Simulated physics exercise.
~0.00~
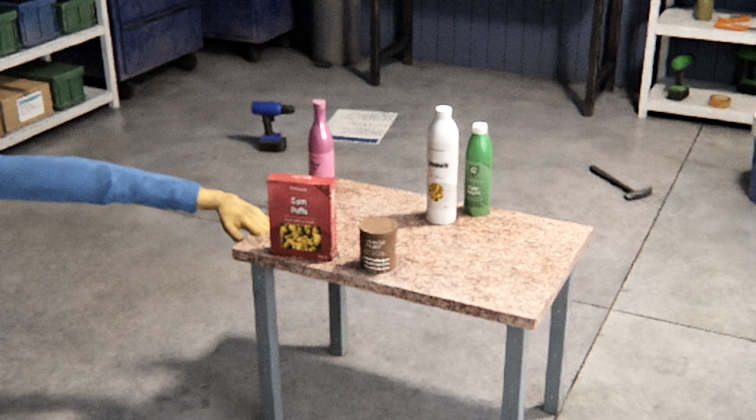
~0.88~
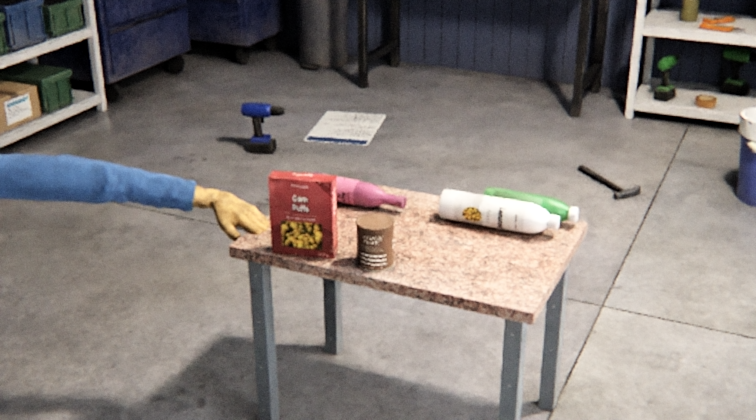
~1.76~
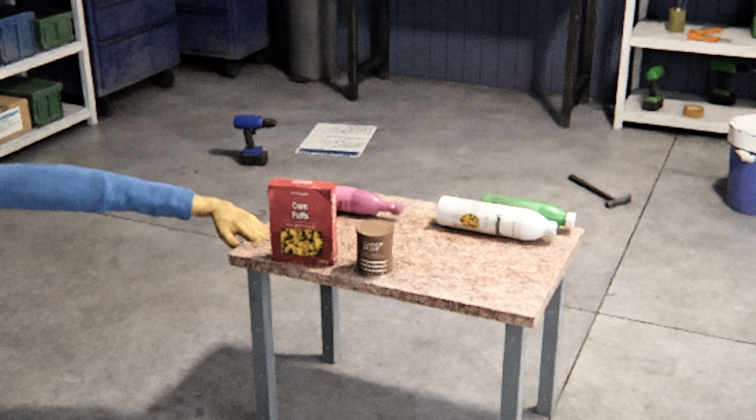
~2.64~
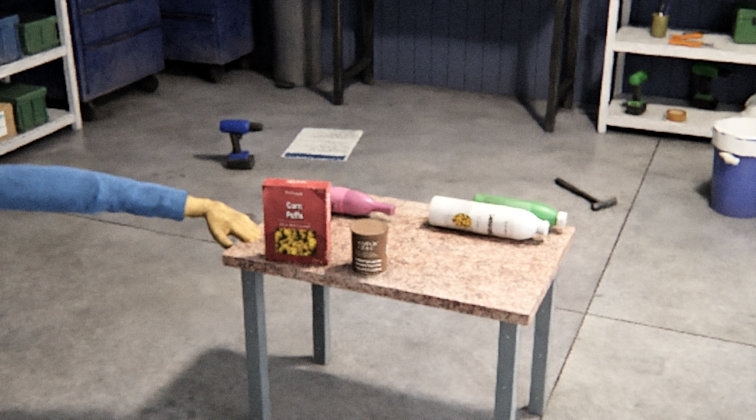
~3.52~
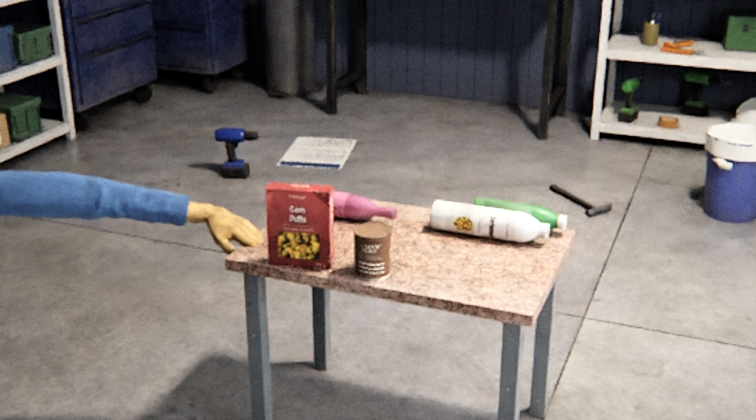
Three bottles, one pink, one white and one green, toppled onto their sides on a small table as a blue-sleeved arm rested its gloved hand at the left edge, and they stayed lying there while the red packet and brown tin remained upright.
